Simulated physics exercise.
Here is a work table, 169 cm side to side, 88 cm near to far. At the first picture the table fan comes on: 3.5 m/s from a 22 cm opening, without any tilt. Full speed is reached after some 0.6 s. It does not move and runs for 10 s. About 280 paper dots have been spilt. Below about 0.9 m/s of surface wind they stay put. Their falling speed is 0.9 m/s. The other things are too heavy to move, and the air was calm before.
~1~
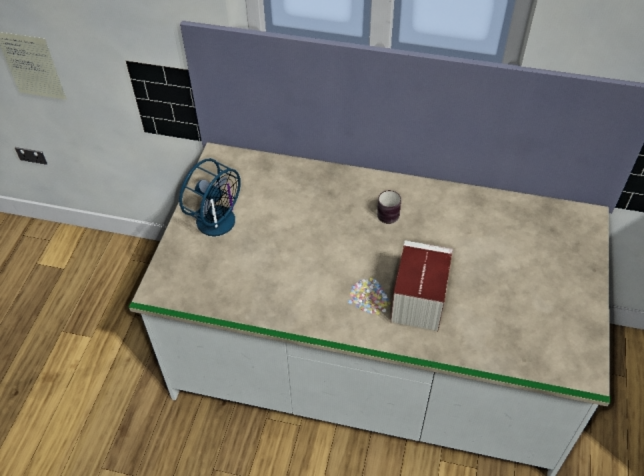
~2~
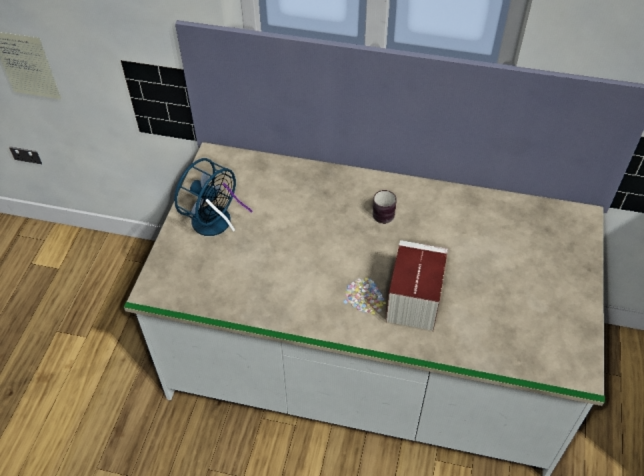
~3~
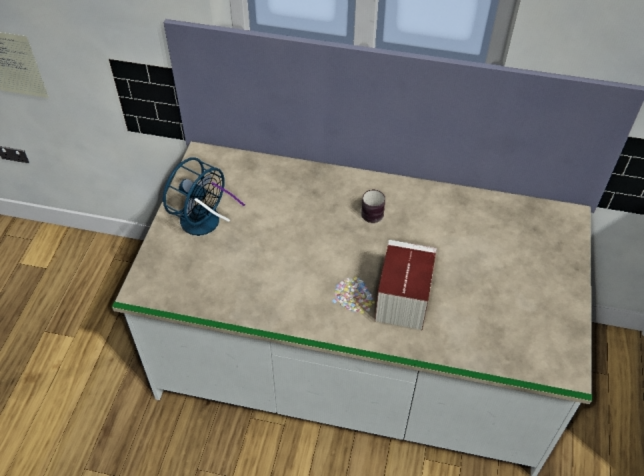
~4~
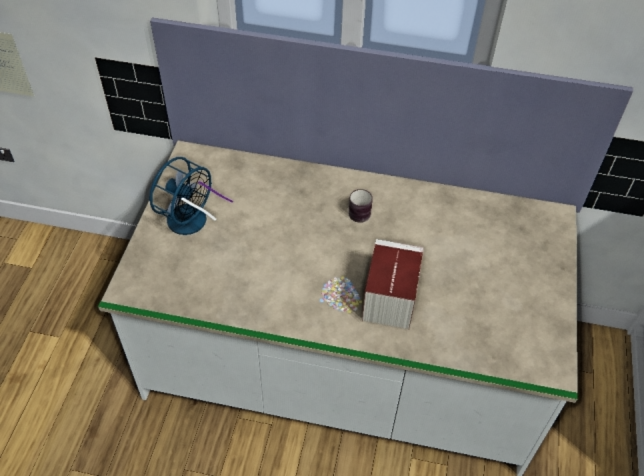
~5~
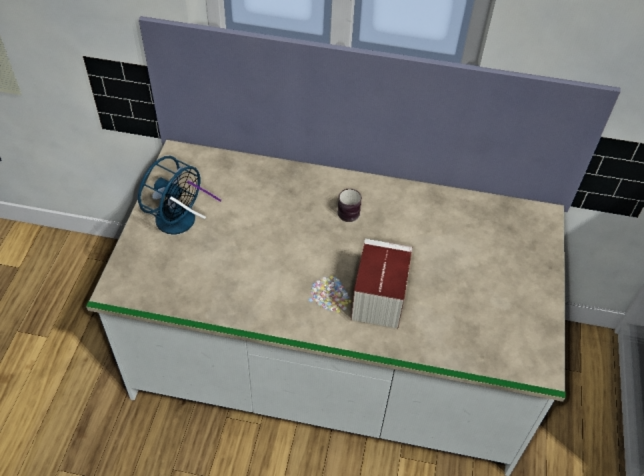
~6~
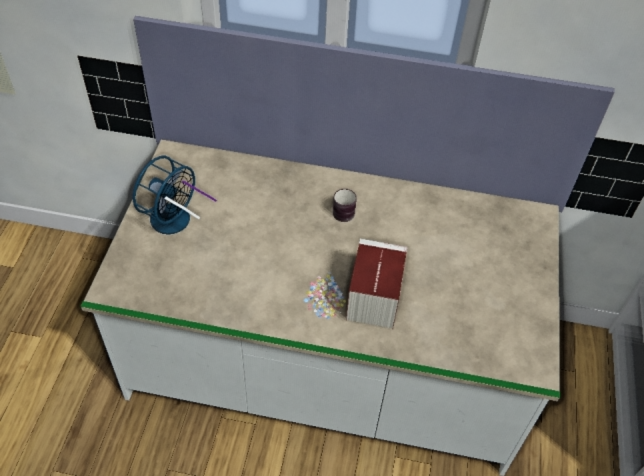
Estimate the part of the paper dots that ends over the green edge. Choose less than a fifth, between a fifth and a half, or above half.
Of the paper dots, above half end over the green edge.
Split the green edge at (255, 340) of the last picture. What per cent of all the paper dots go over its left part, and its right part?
Some 0 % left, 80 % right.
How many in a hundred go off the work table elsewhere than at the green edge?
Near 5 %.
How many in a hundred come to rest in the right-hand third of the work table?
About 1 %.
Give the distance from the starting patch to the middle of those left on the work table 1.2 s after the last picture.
Roughly 45 cm.
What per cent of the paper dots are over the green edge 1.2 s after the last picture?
Some 70 per cent.
Then, 1.2 s after the last picture the count stands so, 74 % are over the green edge; the middle of those still in play is near (369, 210).
Then, 2.4 s after the last picture the count stands so, 78 % are over the green edge; the middle of those still in play is near (402, 181).
Then, 4.7 s after the last picture the count stands so, 79 % are over the green edge; the middle of those still in play is near (393, 183).
Then, 9.2 s after the last picture, at the end, 79 % are over the green edge.
